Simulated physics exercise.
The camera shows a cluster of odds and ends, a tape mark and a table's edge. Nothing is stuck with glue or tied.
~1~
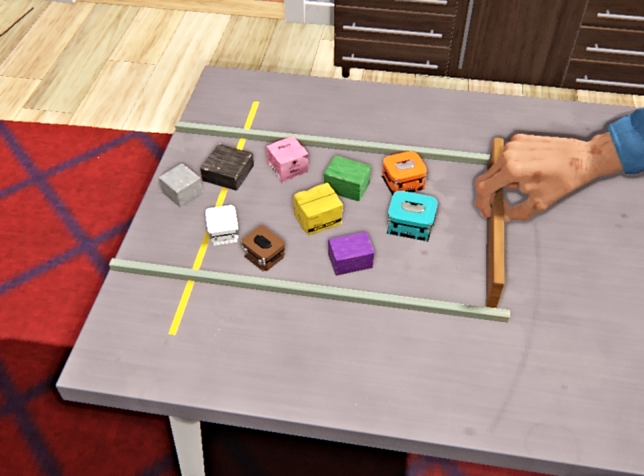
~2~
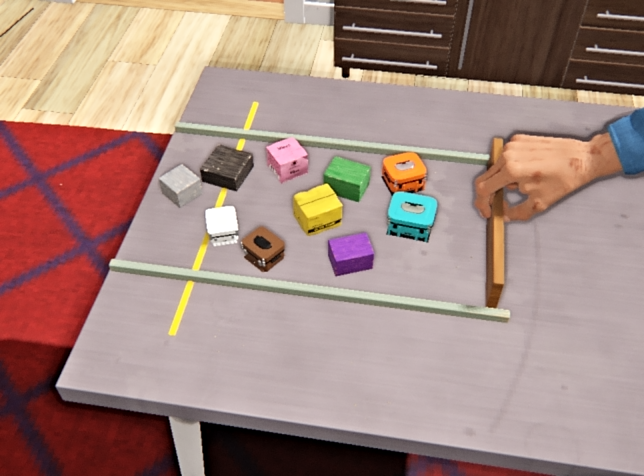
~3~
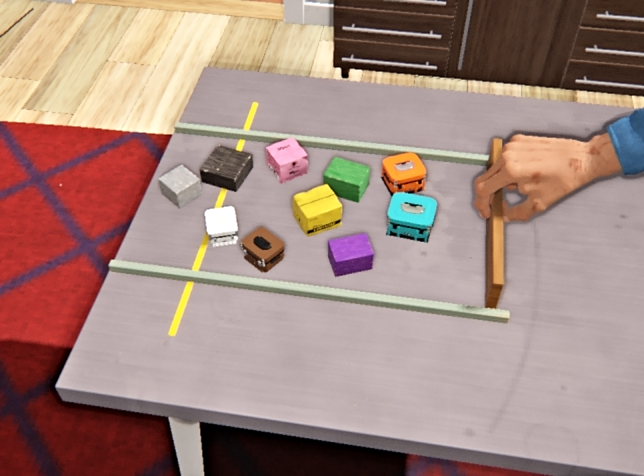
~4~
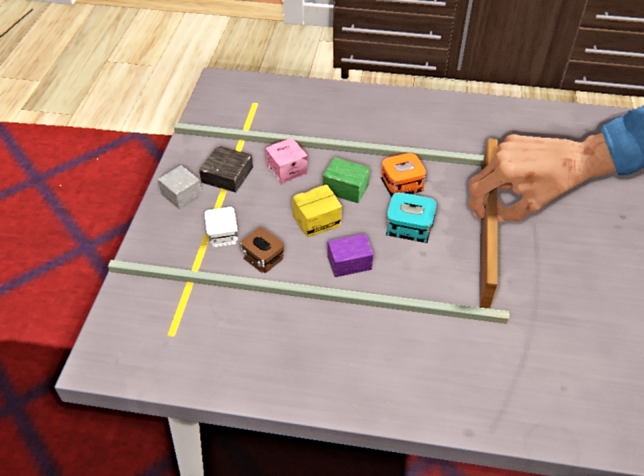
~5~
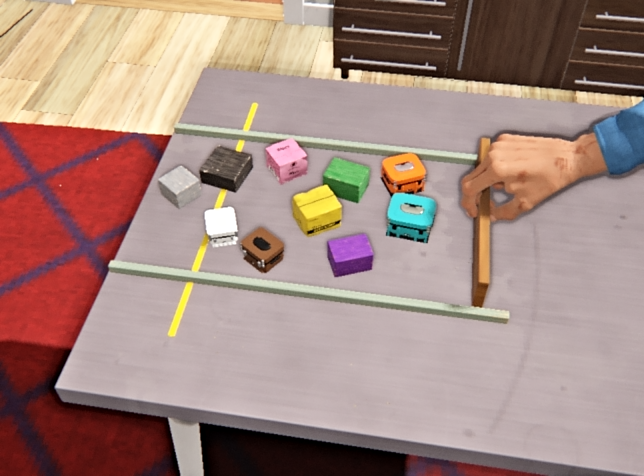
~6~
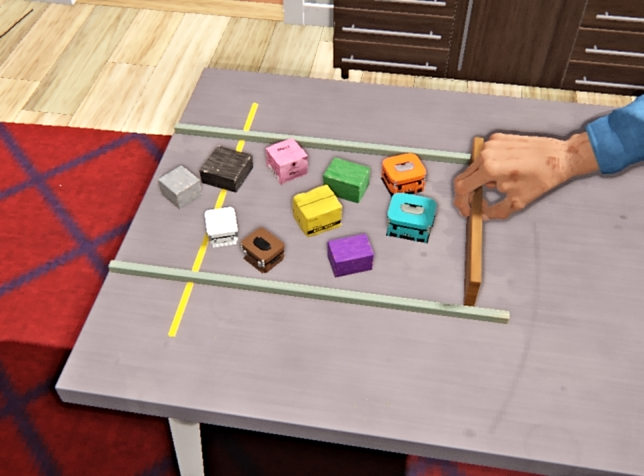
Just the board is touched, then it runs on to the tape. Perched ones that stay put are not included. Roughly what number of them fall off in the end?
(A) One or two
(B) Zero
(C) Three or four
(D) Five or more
(A) One or two.
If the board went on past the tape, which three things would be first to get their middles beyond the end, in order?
First the grey block, next the black block, then the yellow box.
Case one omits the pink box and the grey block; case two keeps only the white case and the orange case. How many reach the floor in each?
First try 0, second try 1.
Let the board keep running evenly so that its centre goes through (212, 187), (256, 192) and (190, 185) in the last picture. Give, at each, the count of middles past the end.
Per position: 2 / 0 / 5.
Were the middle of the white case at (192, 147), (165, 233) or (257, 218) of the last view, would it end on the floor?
In order, the white case leaves the top; sits tight; leaves the top.
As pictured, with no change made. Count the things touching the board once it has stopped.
The count comes out at 4.
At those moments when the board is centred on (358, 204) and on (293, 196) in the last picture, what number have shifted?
One spot: 5. Other spot: 9.
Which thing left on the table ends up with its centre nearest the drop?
Nearest once everything settles: Yellow box.
Soon after, none off yet; grey block at rest near (180, 187); black block at rest near (227, 169); white case at rest near (222, 228).
After that, none off yet; grey block at rest near (180, 187); black block moving near (222, 168); white case displaced a little near (209, 229).
In the end, the number that fall off is one or two; gone, black block and grey block.
